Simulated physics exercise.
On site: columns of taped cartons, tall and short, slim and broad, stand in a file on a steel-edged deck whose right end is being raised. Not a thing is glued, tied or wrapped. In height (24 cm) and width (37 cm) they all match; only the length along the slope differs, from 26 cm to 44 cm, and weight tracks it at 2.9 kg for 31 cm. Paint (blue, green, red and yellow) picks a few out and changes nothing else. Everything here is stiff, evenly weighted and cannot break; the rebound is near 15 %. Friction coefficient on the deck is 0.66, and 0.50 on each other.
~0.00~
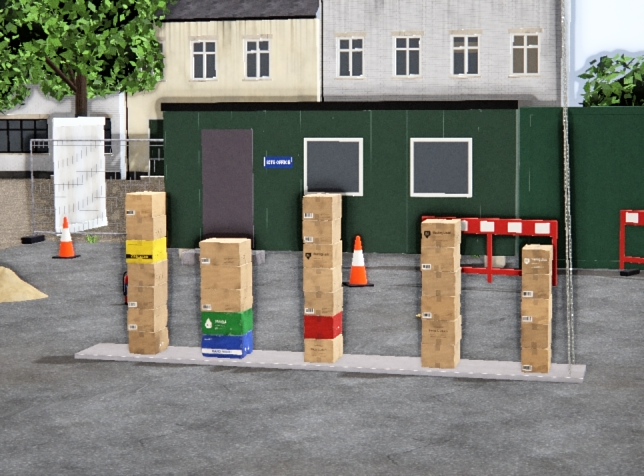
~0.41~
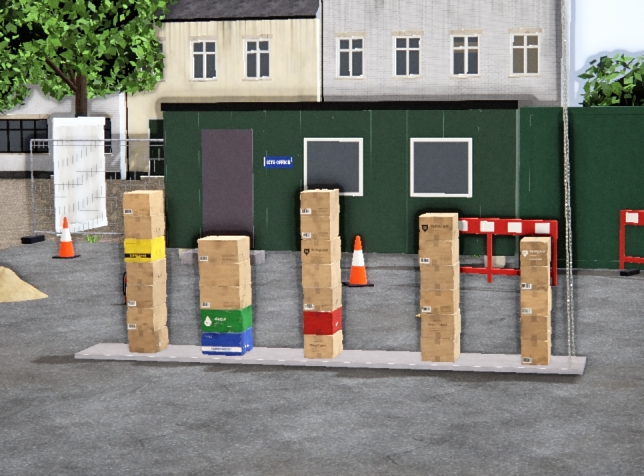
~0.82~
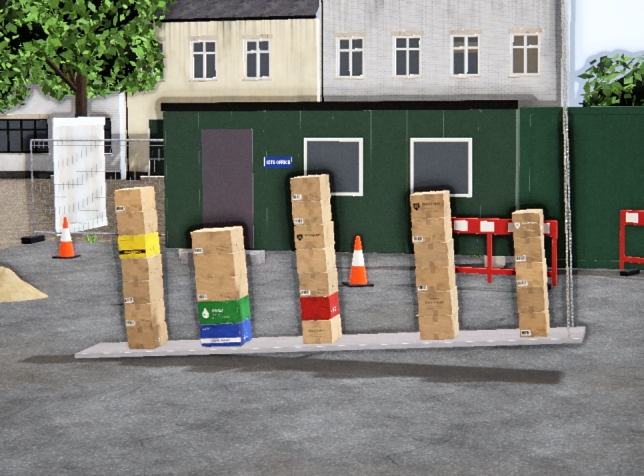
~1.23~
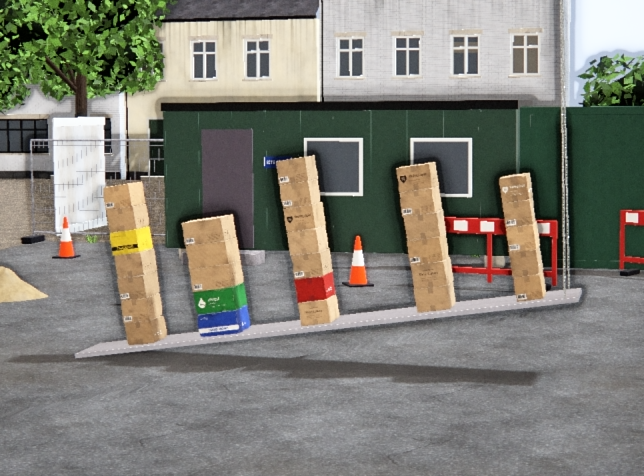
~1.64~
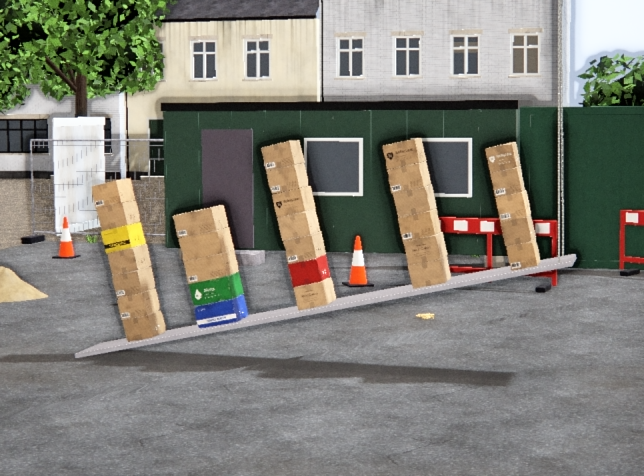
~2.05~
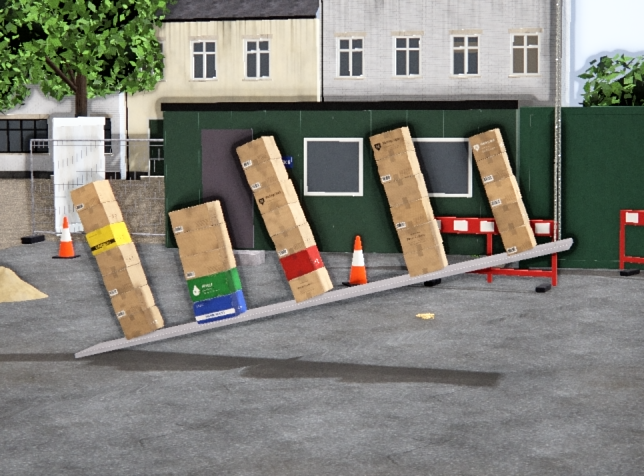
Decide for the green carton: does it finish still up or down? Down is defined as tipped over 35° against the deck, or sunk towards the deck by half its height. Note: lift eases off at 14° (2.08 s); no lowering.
It finishes down.
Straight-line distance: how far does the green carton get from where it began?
About 75 cm.
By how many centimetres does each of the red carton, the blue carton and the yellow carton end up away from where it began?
About: Red 70, blue 40, yellow 180.
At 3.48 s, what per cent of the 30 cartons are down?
95 %.
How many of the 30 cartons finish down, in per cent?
That comes to around 95 percent.
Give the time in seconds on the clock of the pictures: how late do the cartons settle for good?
Roughly 5.5 seconds.
By 2.30 s, slope 14°; none of the 30 cartons down, 25 disturbed; green carton unmoved; red carton tilted 21°.
By 2.60 s, slope 14°; 19 of the 30 cartons down; green carton tilted 7°; yellow carton tilted 52°, 33 cm lower.
By 2.92 s, slope 14°; 26 of the 30 cartons down; green carton tilted 20°; yellow carton on its side.
By 3.48 s, slope 14°; 29 of the 30 cartons down; green carton tilted 22°, 17 cm lower; red carton on its side.
When it is over (5.6 s), slope 14°; 29 of the 30 cartons down; green carton tilted 9°, 21 cm lower; red carton on its side; yellow carton on its side. In pixels of the last frame, middles, green carton near (161, 317), red carton near (263, 294).
